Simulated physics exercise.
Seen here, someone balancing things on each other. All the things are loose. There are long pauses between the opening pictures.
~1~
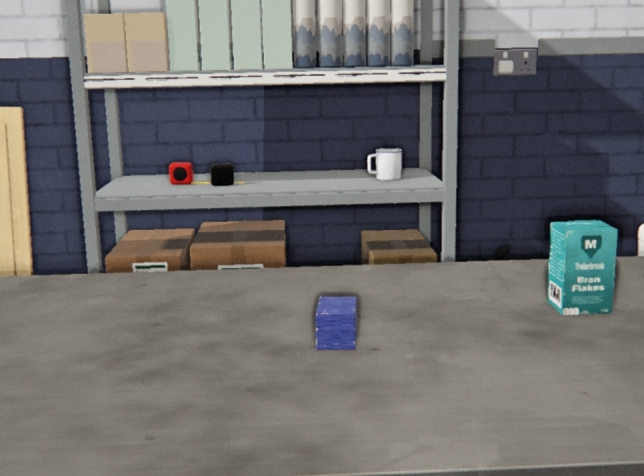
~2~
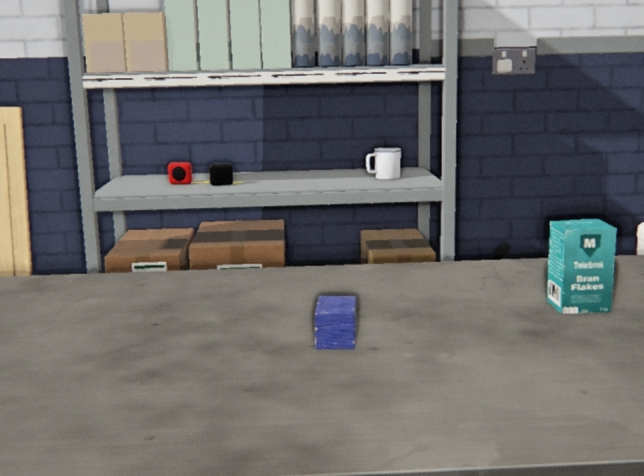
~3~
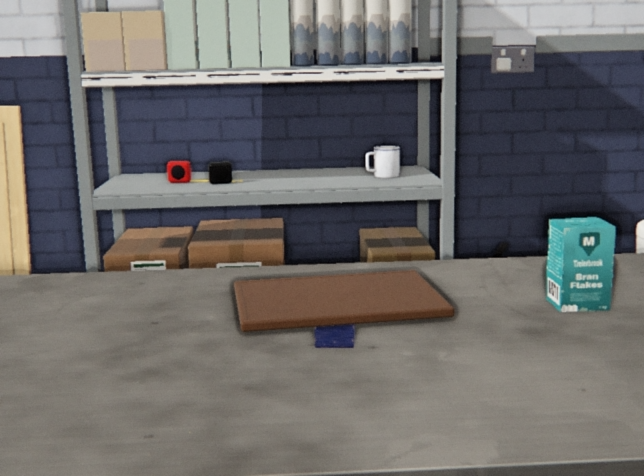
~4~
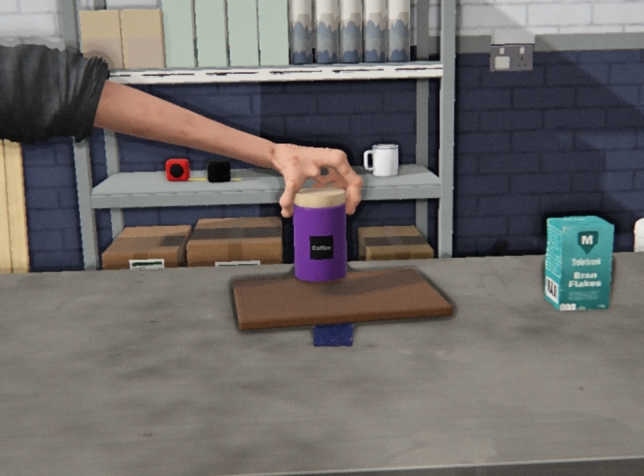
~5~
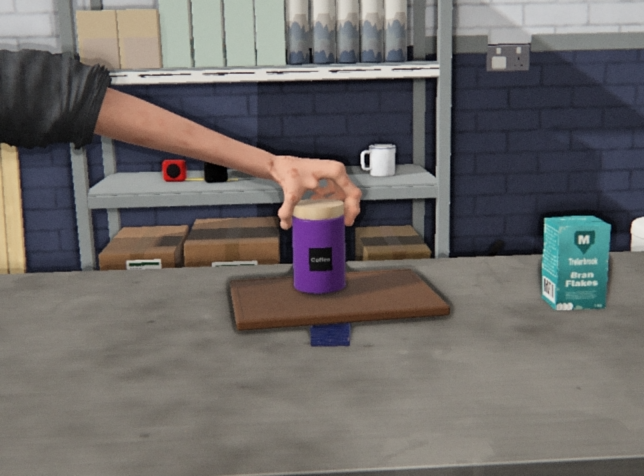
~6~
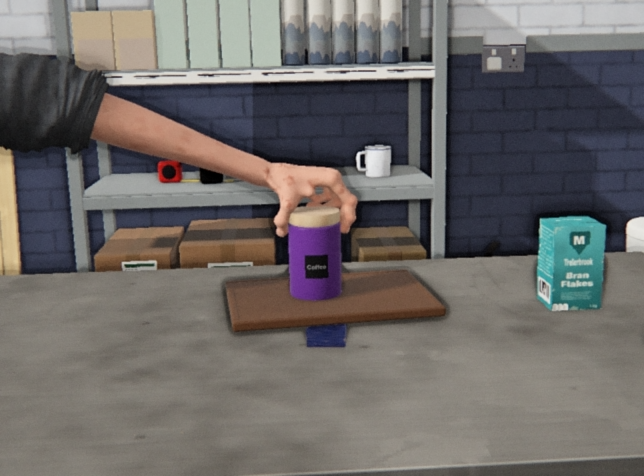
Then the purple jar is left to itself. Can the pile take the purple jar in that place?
As it turns out, it keeps its balance.
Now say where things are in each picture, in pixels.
The last thing is not in view yet, in the first frame.
The last thing is not in view yet; blue block (336, 322), in the second frame.
The last thing is not in view yet; turquoise carton (580, 264), in the third frame.
Coming down; purple jar (320, 233); brown tray (336, 297), in the fourth frame.
Coming down; purple jar (319, 245), in the fifth frame.
In place under the hand; purple jar (315, 252); turquoise carton (570, 263), in the sixth frame.
Then, 0.50 s later than the last frame, all is still.
Then, 1.30 s later than the last frame, purple jar resting near (315, 253).
When it is over, all 4 as before. End places, in pixels of the last picture, purple jar near (315, 253). The pile stays up.
